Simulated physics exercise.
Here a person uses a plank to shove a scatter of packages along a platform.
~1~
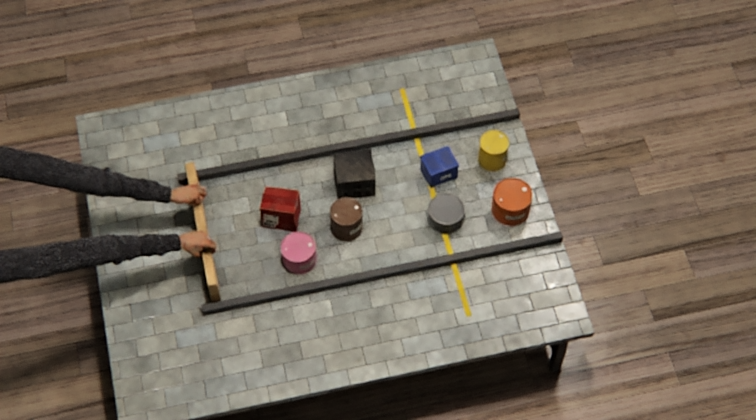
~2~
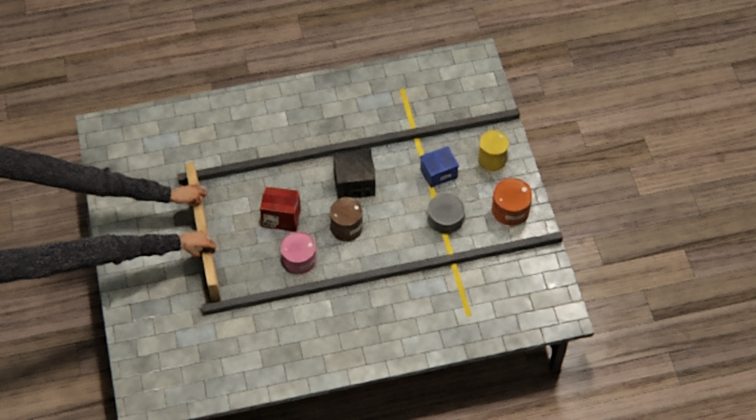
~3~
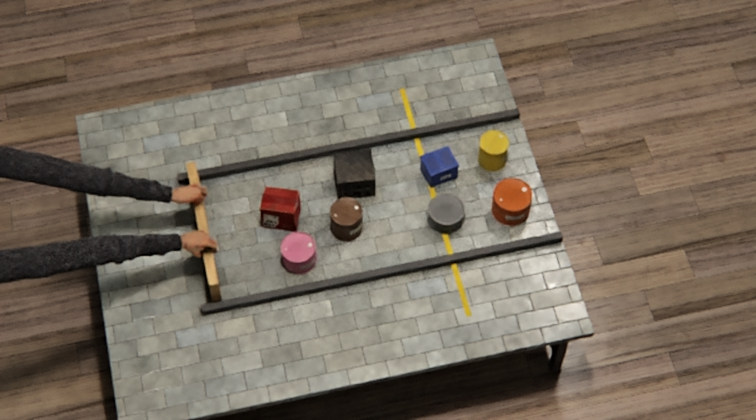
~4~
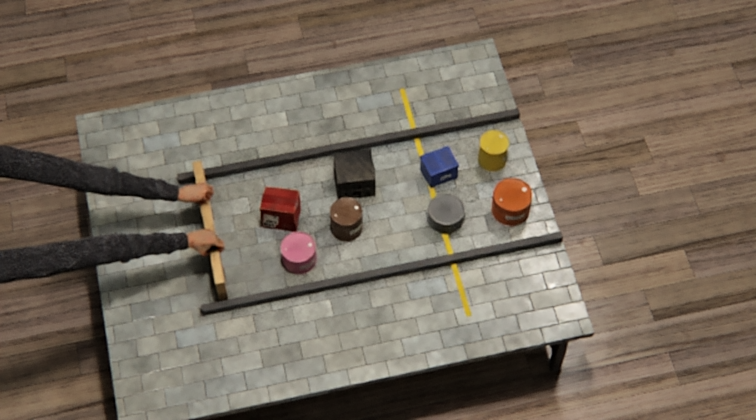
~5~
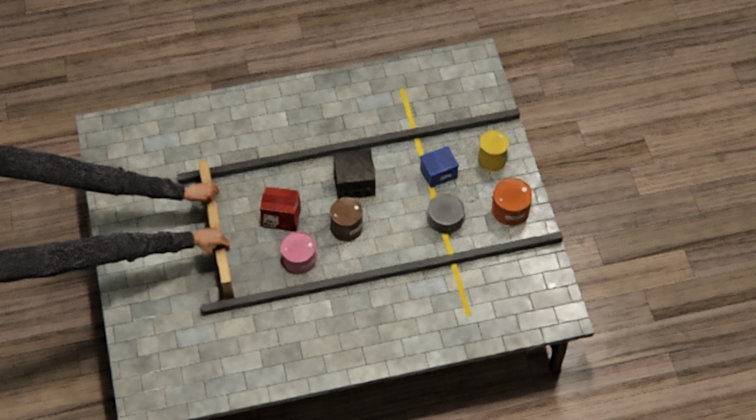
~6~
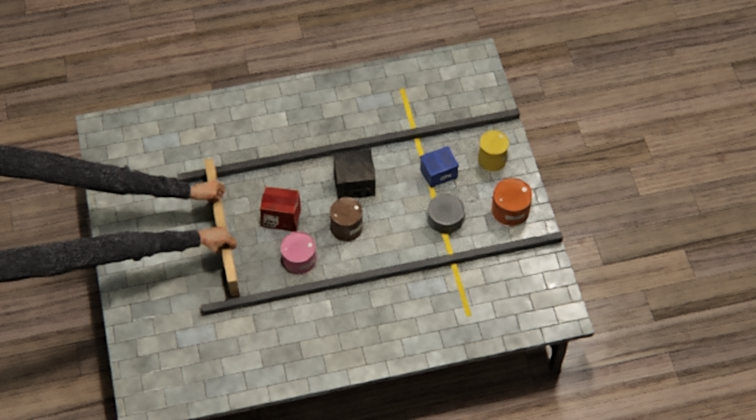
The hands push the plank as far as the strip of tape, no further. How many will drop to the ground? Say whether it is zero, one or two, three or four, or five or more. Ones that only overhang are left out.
It is zero.
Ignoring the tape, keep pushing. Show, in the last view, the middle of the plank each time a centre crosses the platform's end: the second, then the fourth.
The first one at (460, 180), the next at (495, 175).
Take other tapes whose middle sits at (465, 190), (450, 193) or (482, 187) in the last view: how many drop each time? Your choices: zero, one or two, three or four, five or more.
Well, it comes out as one to two, none and one or two, in that order.
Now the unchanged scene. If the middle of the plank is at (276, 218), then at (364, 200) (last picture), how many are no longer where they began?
First 2, after that 5.
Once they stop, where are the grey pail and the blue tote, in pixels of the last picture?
The first sits around (487, 209), while the other sits around (475, 154).
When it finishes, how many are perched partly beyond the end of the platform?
It totals 0.
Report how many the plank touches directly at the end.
All in all, 4.
Soon after, none off yet; orange canister at rest near (512, 202); yellow canister at rest near (493, 151); blue tote at rest near (439, 167).
At rest, the number that fall off is zero.
